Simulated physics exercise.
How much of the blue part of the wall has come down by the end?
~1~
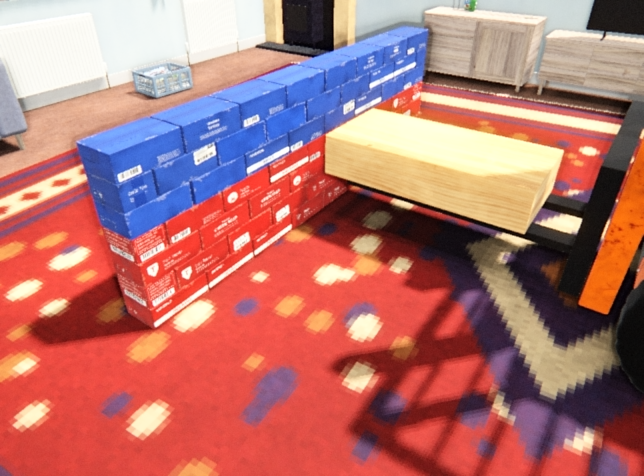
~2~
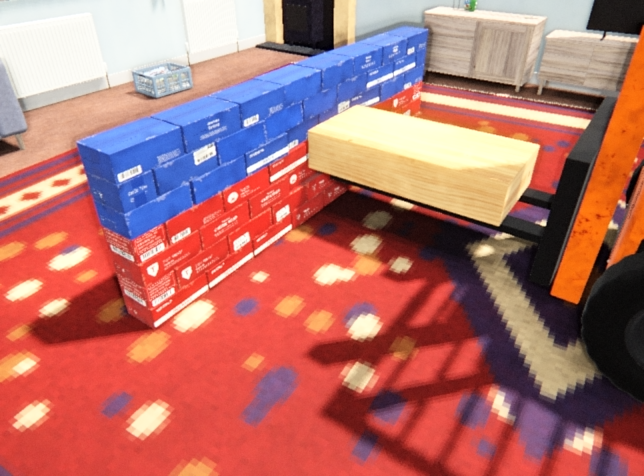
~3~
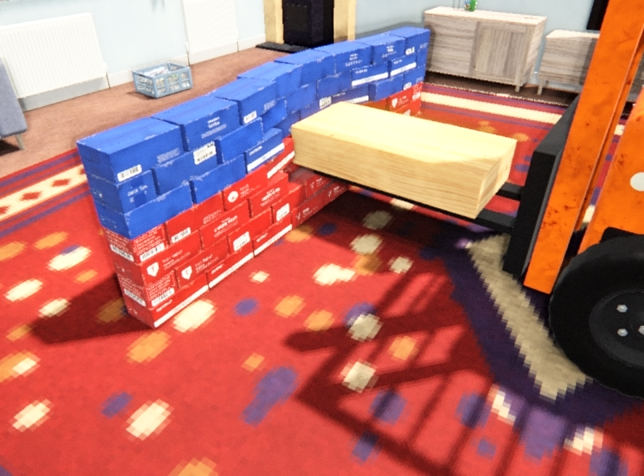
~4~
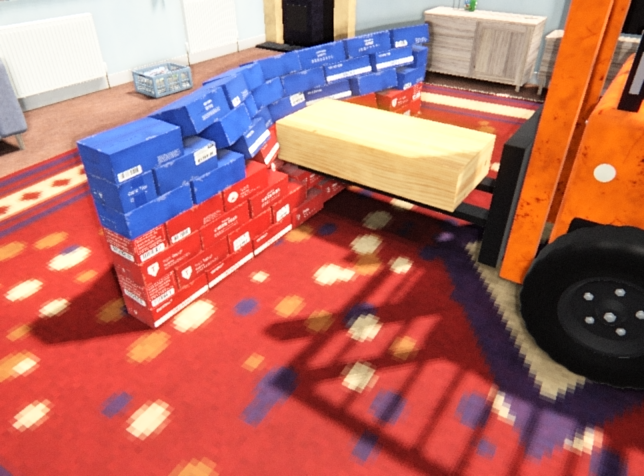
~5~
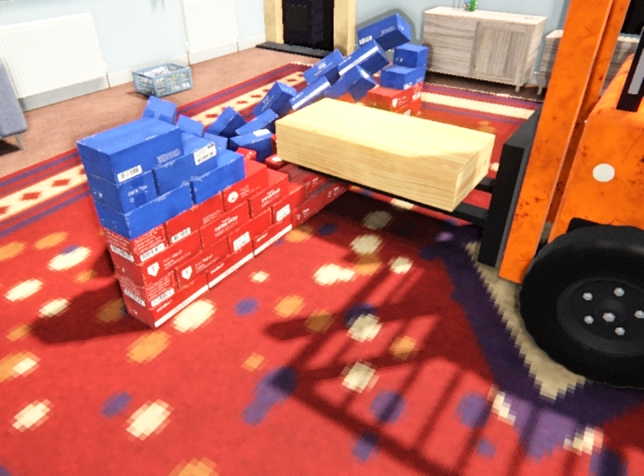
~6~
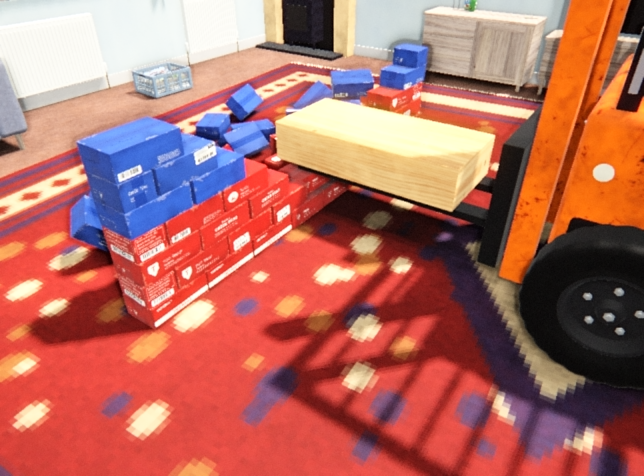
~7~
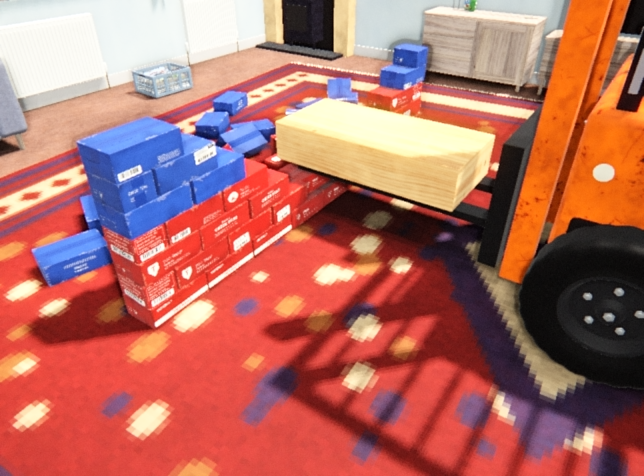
More than half of the blue boxes have come down, with the rest still stacked mainly at the two ends of the wall.
An orange forklift pushed a long pale block into a wall of blue and red boxes, bending its middle backward until many boxes tumbled behind it. The forklift stopped, leaving blue and red boxes stacked at the left and a smaller stack at the far end.
